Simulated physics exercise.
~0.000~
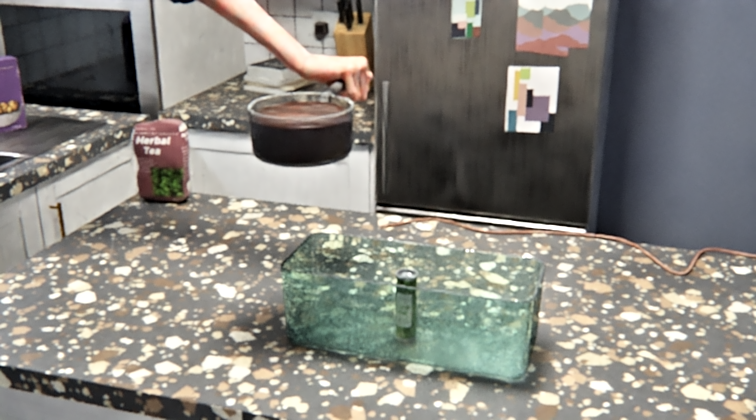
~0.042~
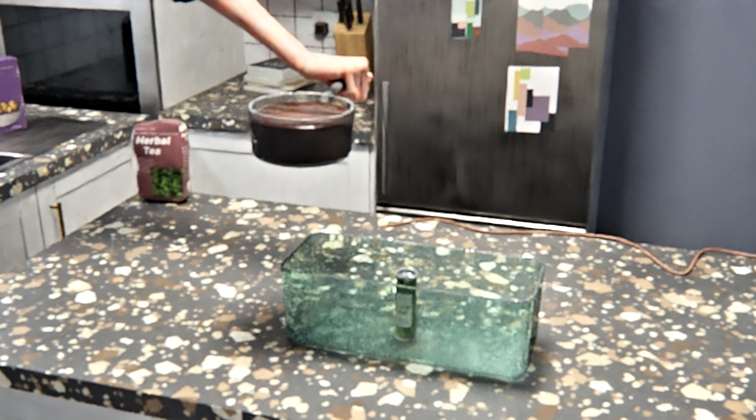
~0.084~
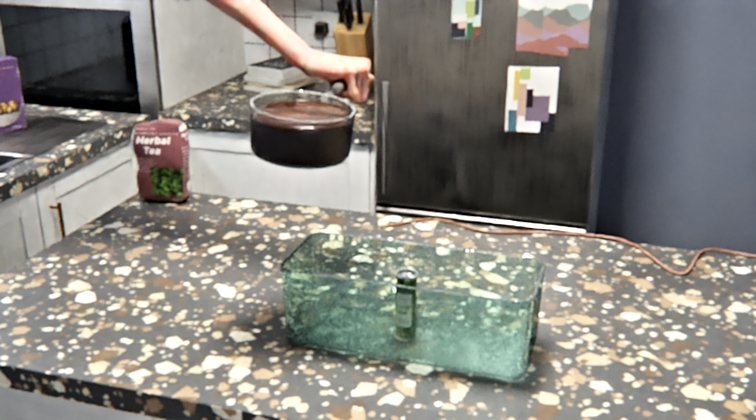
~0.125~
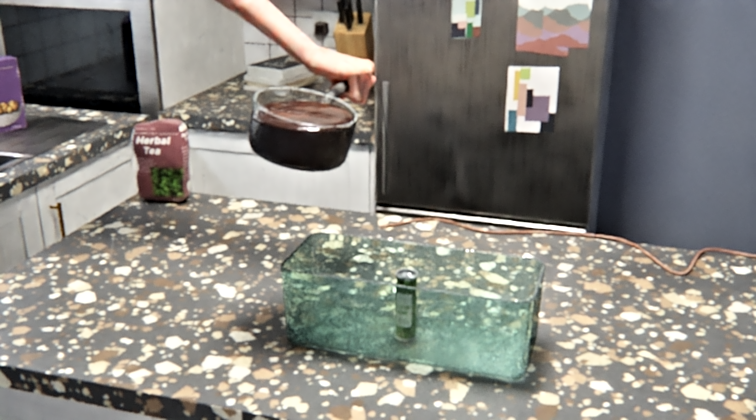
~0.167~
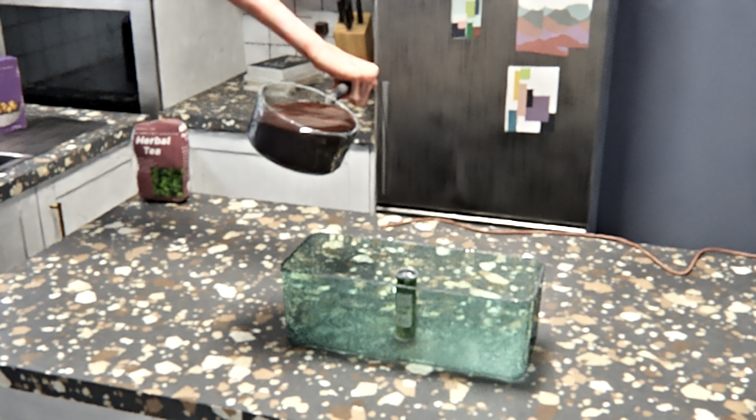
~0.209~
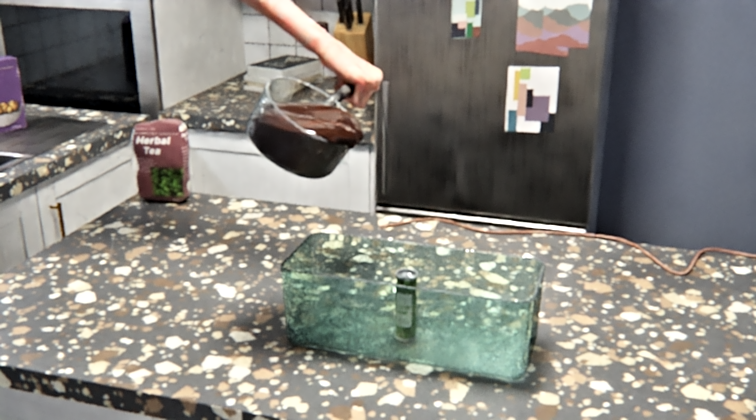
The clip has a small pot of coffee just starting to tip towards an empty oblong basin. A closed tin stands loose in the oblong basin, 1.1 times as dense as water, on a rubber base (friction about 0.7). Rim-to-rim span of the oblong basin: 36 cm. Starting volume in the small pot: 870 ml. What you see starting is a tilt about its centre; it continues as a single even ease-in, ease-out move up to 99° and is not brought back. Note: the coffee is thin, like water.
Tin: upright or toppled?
Watch, it's going to be unseated.
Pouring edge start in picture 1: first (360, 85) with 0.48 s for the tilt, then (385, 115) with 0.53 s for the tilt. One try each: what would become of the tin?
Trial 1 - tin tips; trial 2 - tin stays standing.
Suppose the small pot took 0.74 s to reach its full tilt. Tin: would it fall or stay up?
After the tilt, the tin has tipped over.
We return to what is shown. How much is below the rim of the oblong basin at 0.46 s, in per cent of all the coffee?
Around 18%.
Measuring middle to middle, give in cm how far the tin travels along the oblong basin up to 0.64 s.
Near 1 cm.
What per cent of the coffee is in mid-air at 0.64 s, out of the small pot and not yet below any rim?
Some 8 per cent.
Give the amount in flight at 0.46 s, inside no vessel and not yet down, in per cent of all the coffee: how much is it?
Some 58 % is the figure.
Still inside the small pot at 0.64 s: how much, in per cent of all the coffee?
6 per cent or so.
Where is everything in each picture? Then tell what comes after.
The first frame shows tilt 0°; pouring edge (350, 111); surface from (257, 109) to (350, 117); the oblong basin's rim runs from (297, 250) to (539, 282); the tin's top is at (407, 276).
The second frame shows tilt 2°; pouring edge (350, 112); surface from (258, 109) to (350, 117).
The third frame shows tilt 6°; pouring edge (352, 116); surface from (259, 108) to (351, 119).
The fourth frame shows tilt 13°; pouring edge (353, 123); surface from (260, 107) to (353, 121).
The fifth frame shows tilt 22°; pouring edge (354, 132); surface from (260, 108) to (356, 126); 1 per cent is over the edge.
The sixth frame shows tilt 33°; pouring edge (354, 142); surface from (258, 108) to (351, 131); 5 per cent is over the edge.
By 0.46 s the tilt is 94° and 25 per cent is still to pour; the tin stands where it began.
By 0.64 s the tilt is 99° and 6 per cent is still to pour; the tin stands 1 cm from where it began.
By 0.82 s the tilt is 99° and 1 per cent is still to pour; the tin leans 35°.
By 1.03 s the tilt is 99° and 0 per cent is still to pour; the tin lies on its side.
At rest the tin lies on its side.
